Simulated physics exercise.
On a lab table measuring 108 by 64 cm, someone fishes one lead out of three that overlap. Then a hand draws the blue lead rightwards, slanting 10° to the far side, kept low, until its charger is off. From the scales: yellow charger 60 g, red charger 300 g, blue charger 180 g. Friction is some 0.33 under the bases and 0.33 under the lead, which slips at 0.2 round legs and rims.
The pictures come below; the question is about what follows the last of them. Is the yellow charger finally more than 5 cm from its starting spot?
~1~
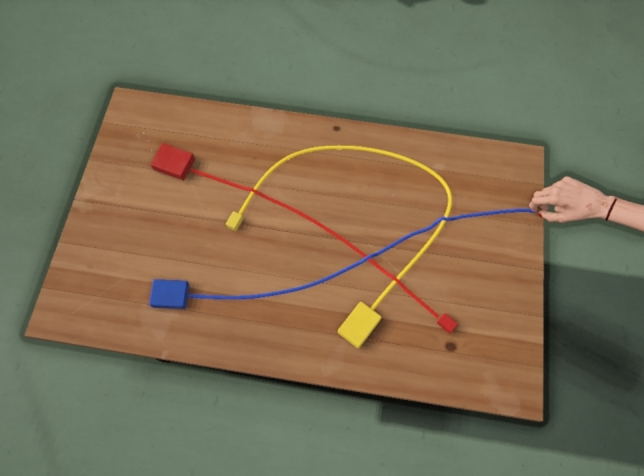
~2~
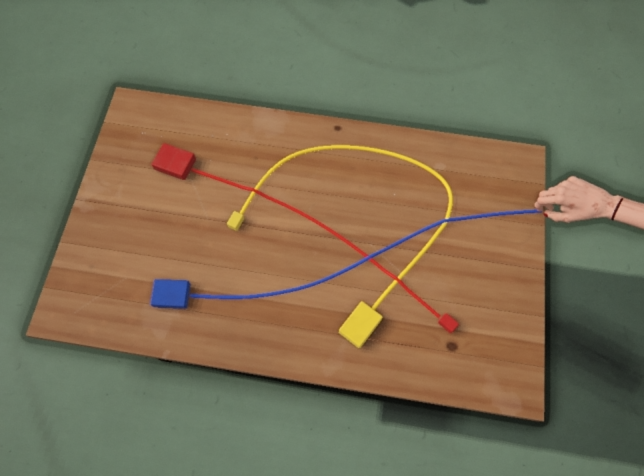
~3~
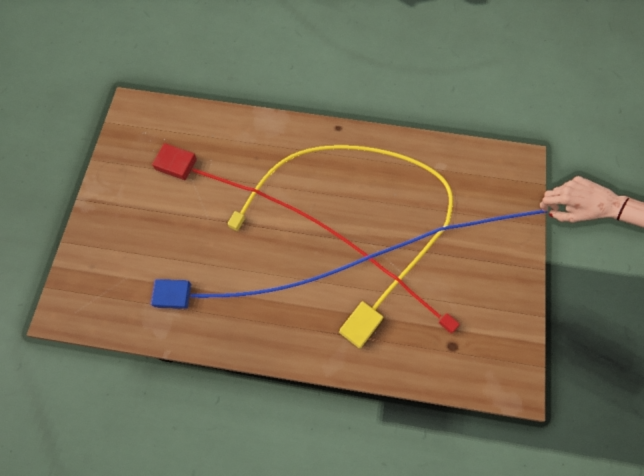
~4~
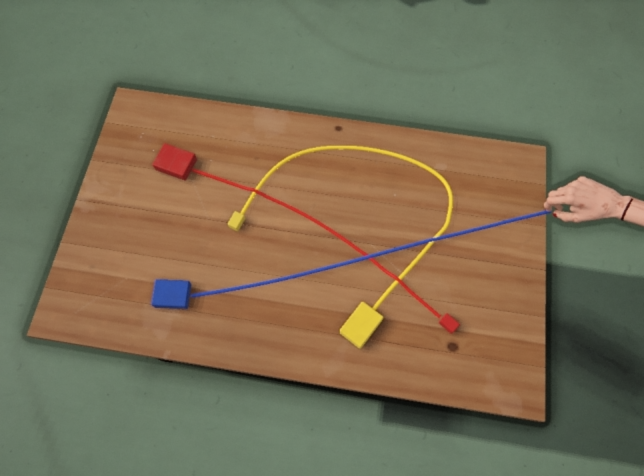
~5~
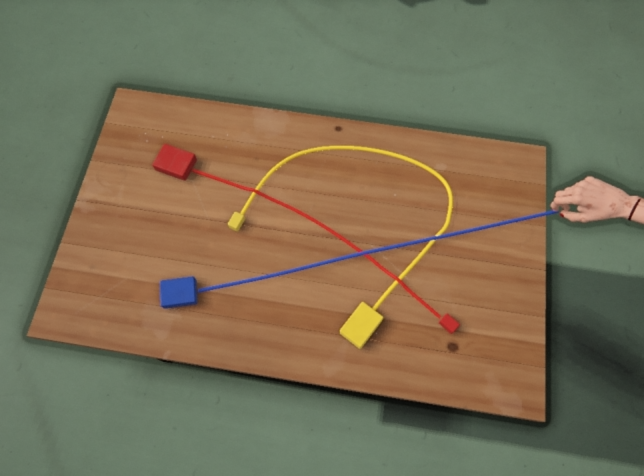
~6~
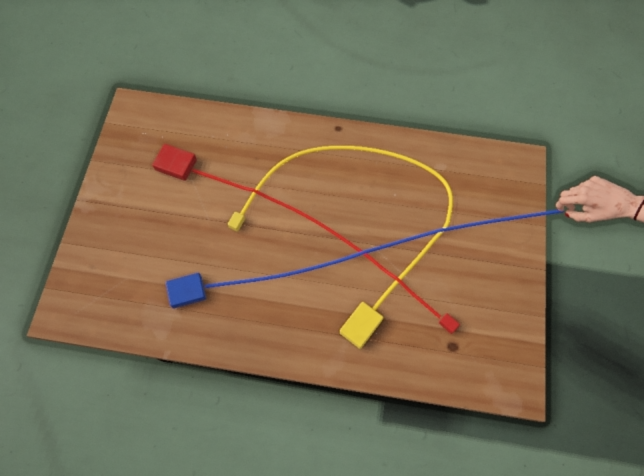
No.
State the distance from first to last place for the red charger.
The red charger ends roughly 0 cm from its start.
Next, the blue lead's tail end at (327, 265); blue charger 30 cm off its start.
Then, the blue lead's tail end at (455, 253); blue charger 59 cm off its start, red plug 6 cm off its start.
After that, the blue lead has left the top; blue charger over the edge, red plug 6 cm off its start at (437, 297).
Later, the blue lead has left the top; blue charger over the edge, red plug 6 cm off its start.
At the end, the blue lead has left the top; yellow charger 0 cm off its start at (362, 324), blue charger over the edge, red plug 6 cm off its start at (437, 297).
